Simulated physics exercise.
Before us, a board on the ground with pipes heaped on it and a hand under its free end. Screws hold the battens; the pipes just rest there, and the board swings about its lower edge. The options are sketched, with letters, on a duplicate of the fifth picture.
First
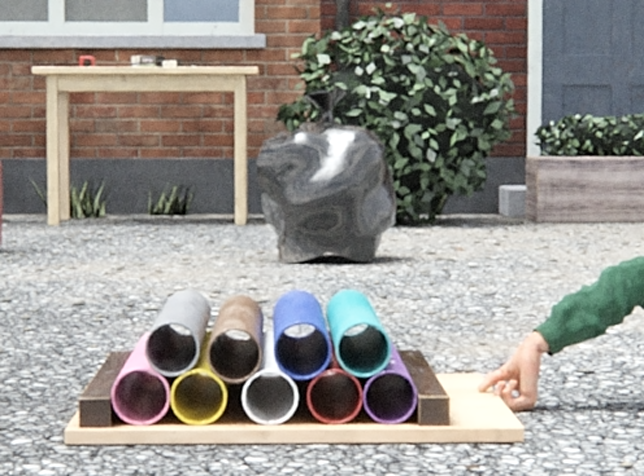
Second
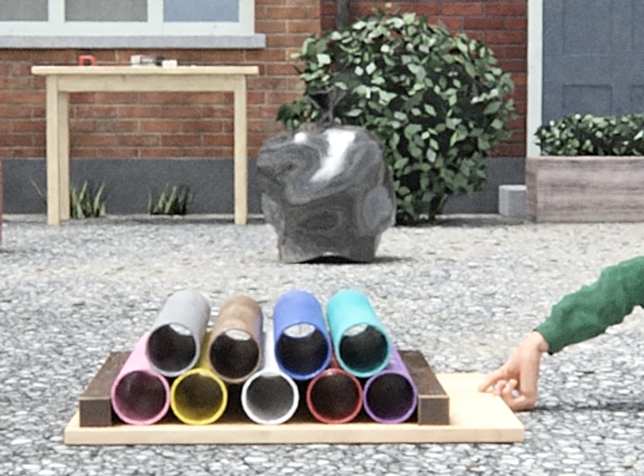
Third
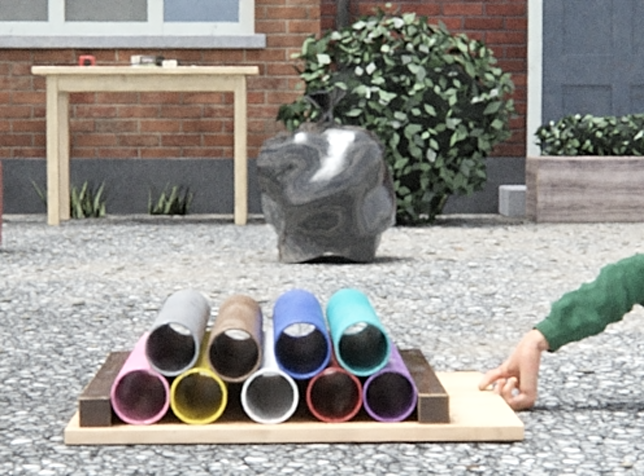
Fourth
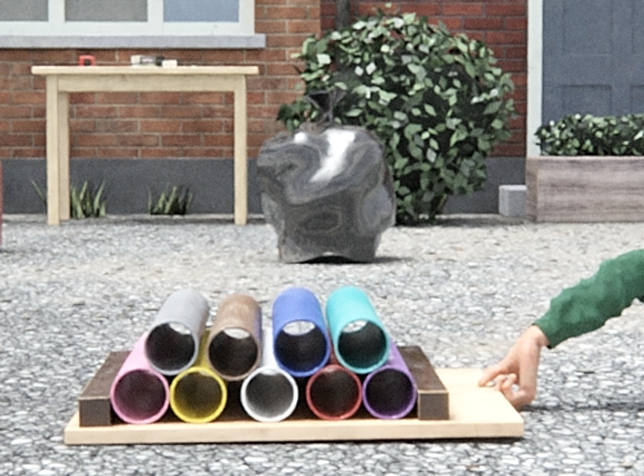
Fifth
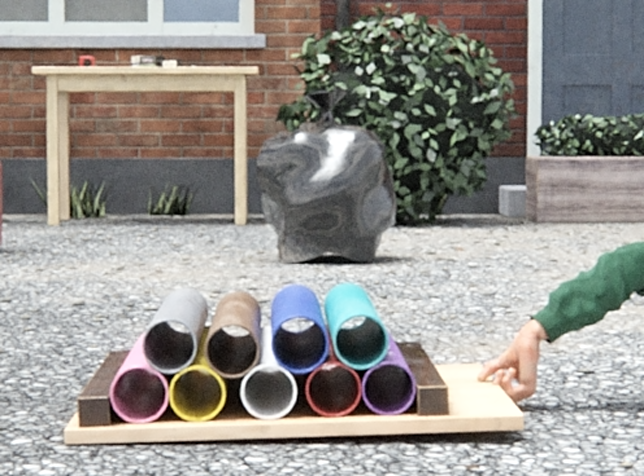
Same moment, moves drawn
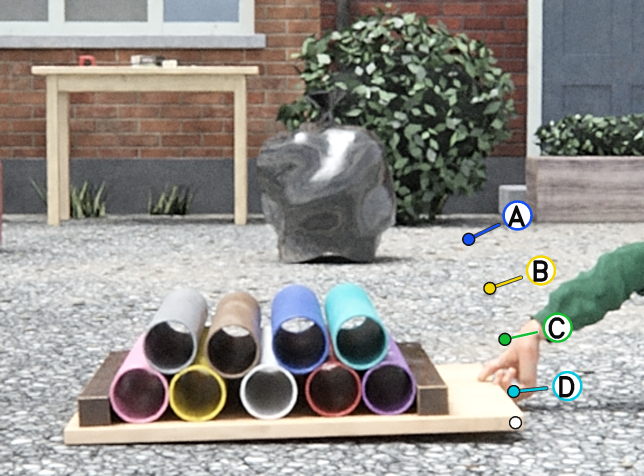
A hand slightly raising the right end of a wooden board stacked with nine colourful pipes, in a gravel yard.
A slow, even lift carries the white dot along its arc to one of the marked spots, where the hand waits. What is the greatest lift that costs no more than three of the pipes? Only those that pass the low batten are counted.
At most to A.
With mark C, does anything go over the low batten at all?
No.
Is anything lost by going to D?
No.
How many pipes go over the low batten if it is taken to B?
At B the number is none.
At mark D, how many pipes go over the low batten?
It comes to none.
On the marked copy, A at (469, 239); B at (490, 288); C at (505, 339); D at (513, 391); the white dot at (516, 423).
With A. Early on, board at 16°.
Further on, board at 26°.
At the end, board at 26°, none over the low batten.
As for the rest, B none over the low batten; C none over the low batten; D none over the low batten.
